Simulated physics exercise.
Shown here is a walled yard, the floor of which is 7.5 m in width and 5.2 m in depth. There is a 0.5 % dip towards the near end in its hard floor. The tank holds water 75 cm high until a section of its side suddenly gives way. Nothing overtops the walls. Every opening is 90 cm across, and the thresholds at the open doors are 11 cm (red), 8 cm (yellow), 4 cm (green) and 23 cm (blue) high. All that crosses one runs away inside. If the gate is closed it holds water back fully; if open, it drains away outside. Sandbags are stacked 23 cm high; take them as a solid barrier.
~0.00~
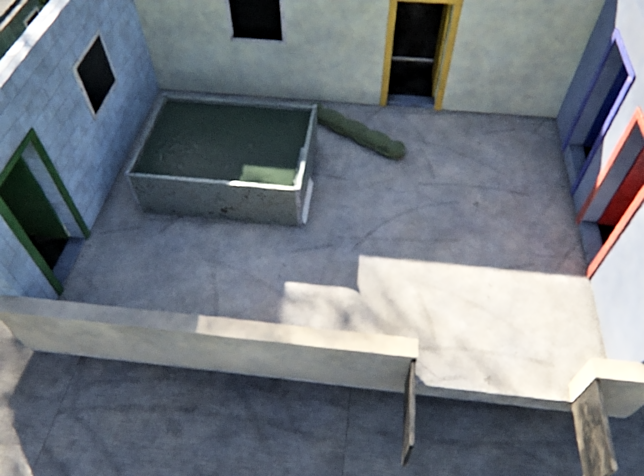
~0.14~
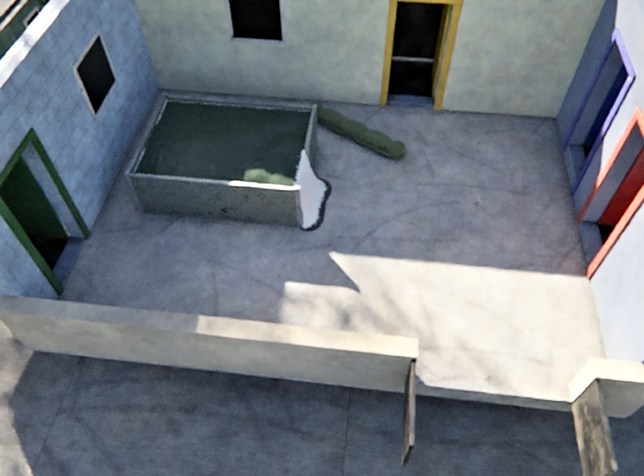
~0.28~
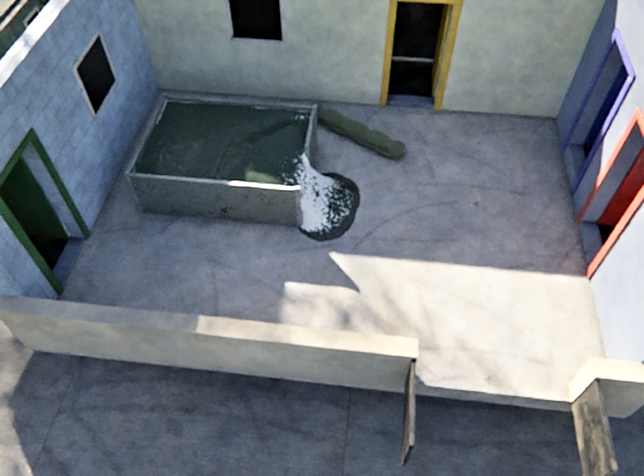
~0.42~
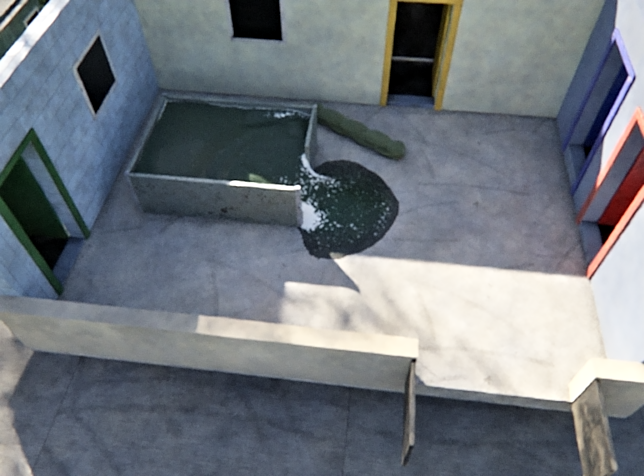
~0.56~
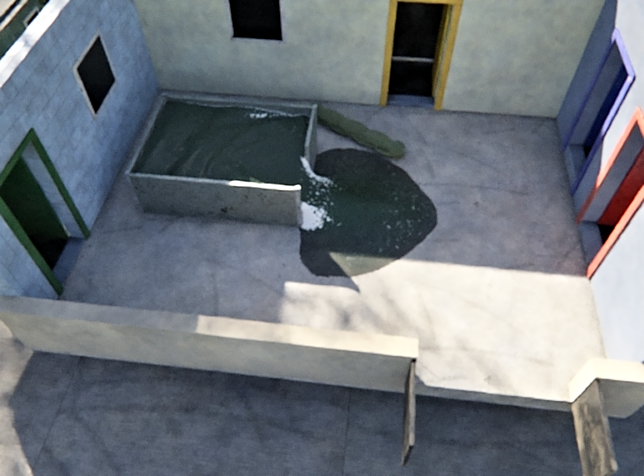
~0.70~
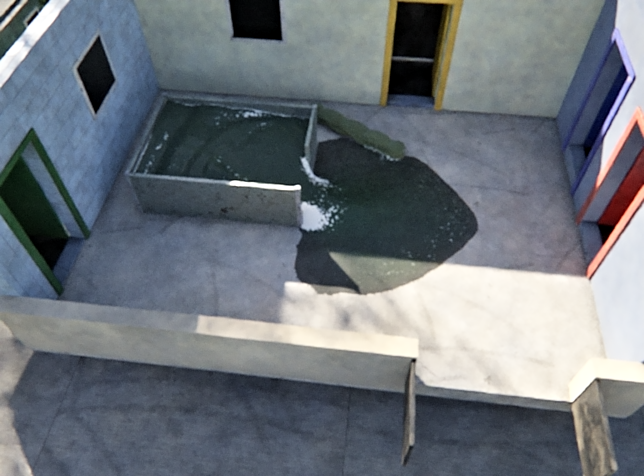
At the start, a tank of still, dark green water stands in the left part of a walled yard. Then water pours out at its right end, foaming white, and spreads over the floor as a widening dark pool that reaches the sandbags and extends rightward into the sunlit patch.
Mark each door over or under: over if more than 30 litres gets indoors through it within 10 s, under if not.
Red door: Over, yellow door: Under, green door: Under, blue door: Under.
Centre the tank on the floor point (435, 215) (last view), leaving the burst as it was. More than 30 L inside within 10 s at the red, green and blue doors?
Red gets more than that, green gets no more than that, blue gets no more than that.
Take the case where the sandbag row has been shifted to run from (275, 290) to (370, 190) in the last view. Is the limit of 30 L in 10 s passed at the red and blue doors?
Then the red door is short of it and the blue door is short of it.
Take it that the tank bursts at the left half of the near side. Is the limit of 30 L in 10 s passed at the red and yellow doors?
Outcome at red: Not exceeded; outcome at yellow: Not exceeded.
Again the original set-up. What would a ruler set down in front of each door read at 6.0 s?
Depths in cm: Red 15, yellow 4, green 0, blue 14.
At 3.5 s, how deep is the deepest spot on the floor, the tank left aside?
About 24 cm at most.
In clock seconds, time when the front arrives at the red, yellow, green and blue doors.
Red 1.2 s, yellow 3.8 s, green not in the 10 s, blue 1.6 s.
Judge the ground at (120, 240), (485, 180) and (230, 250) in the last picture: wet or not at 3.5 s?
Untouched, soaked, untouched.
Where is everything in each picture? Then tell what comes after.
The first picture shows still water, 75 cm deep, in the tank at (227, 142).
In the second picture, water pours out at (302, 189) and has run 0.5 m, to (321, 182); typically 10 cm deep outside, 75 cm at the tank's back.
In the third picture, the front is at (355, 195), 0.9 m from the gap at (302, 192); 0.8 m2 of floor is under water; 75 cm left at the back of the tank.
In the fourth picture, the front is at (392, 201), 1.4 m from the gap at (302, 193); 2.1 m2 of floor is under water; 75 cm left at the back of the tank.
In the fifth picture, the front is at (429, 225), 2.1 m from the gap at (302, 192); 3.7 m2 of floor is under water; 75 cm left at the back of the tank.
In the sixth picture, water pours out at (302, 192) and has run 2.7 m, to (472, 223); typically 4 cm deep outside, 72 cm at the tank's back.
After 1.4 s water covers 40 % of the floor and is deepest (40 cm) near (316, 209); red door 15 cm at the sill, 0 L in, yellow door not reached, green door not reached, blue door not reached.
After 2.2 s water covers 50 % of the floor and is deepest (38 cm) near (601, 386); red door 25 cm at the sill, 33 L in, yellow door not reached, green door not reached, blue door 22 cm at the sill, 0 L in.
After 3.5 s water covers 55 % of the floor and is deepest (24 cm) near (601, 386); red door 20 cm at the sill, 106 L in, yellow door not reached, green door not reached, blue door 18 cm at the sill, 1 L in.
After 6.0 s water covers 60 % of the floor and is deepest (15 cm) near (598, 373); red door 15 cm at the sill, 146 L in, yellow door 4 cm at the sill, 0 L in, green door not reached, blue door 14 cm at the sill, 1 L in.
After 10.0 s water covers 75 % of the floor and is deepest (13 cm) near (341, 121); red door 10 cm at the sill, 155 L in, yellow door 10 cm at the sill, 4 L in, green door not reached, blue door 9 cm at the sill, 1 L in.
